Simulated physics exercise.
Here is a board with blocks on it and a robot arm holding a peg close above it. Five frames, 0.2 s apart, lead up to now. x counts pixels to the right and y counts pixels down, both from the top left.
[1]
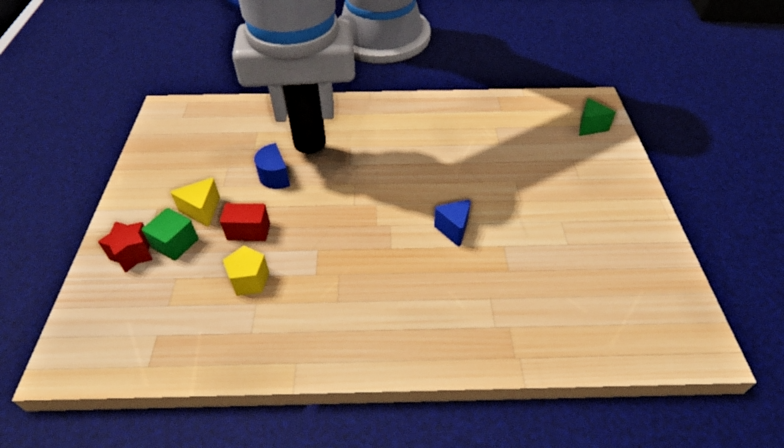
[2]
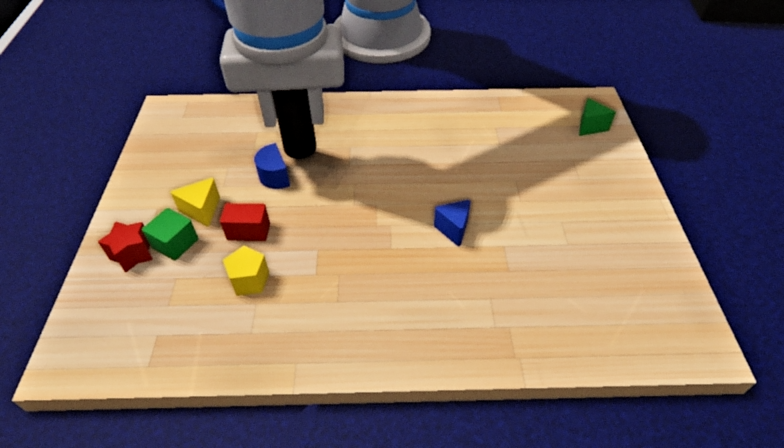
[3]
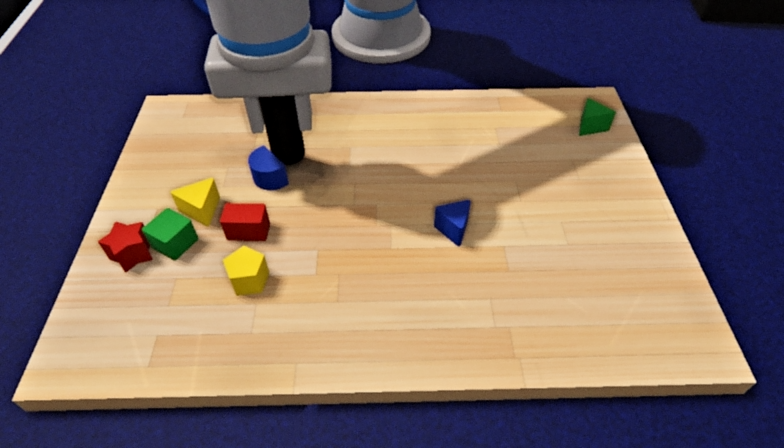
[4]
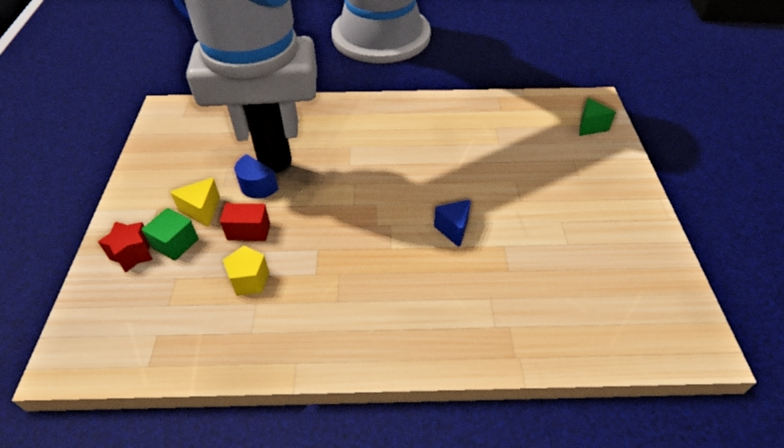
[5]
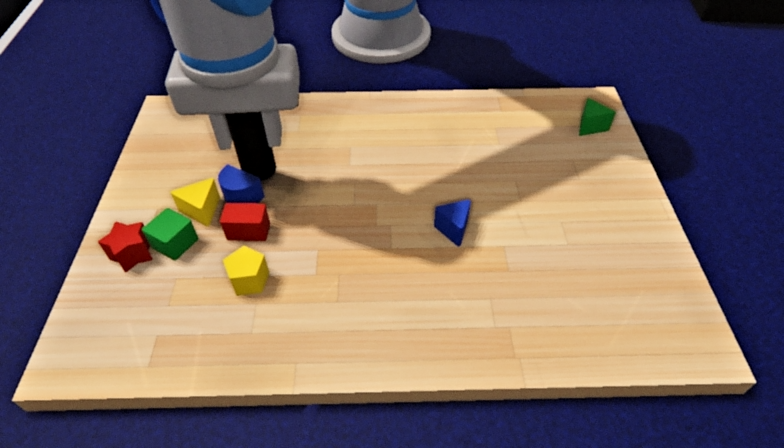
On a wooden board scattered with colourful blocks, a robot arm lowers a black peg near a blue half-round block and moves left toward it. The peg then pushes the blue block a short way left and toward the viewer, bringing it close beside the yellow triangle and red rectangle.
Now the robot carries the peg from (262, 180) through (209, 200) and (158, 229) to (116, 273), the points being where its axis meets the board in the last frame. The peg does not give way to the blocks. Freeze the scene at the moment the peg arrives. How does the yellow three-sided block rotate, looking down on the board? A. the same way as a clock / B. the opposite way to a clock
A
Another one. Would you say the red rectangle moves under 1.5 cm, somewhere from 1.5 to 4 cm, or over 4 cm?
Of the three bands, it's under 1.5 cm.
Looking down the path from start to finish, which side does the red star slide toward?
Displaced left.
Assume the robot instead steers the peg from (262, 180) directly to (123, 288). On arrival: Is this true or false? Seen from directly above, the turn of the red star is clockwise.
That statement is accurate.
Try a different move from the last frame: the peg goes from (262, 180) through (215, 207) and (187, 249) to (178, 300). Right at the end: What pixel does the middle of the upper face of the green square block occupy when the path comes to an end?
It ends at (126, 278).
The first path, step by step. One third of the way, peg at (204, 192); yellow three-sided block at (168, 198), turned 20° anticlockwise; blue half-round block at (206, 203), turned 40° anticlockwise.
Two thirds of the way, peg at (153, 222); red star at (118, 240); green square block at (159, 236), turned 50° anticlockwise; yellow three-sided block at (113, 214), turned 25° anticlockwise; blue half-round block at (203, 206), turned 60° anticlockwise.
At the end, peg at (111, 265); red star at (75, 282), turned 25° clockwise; green square block at (156, 246), turned 95° anticlockwise; yellow three-sided block at (100, 222), turned 20° clockwise; blue half-round block at (203, 206), turned 60° anticlockwise; red rectangle still.
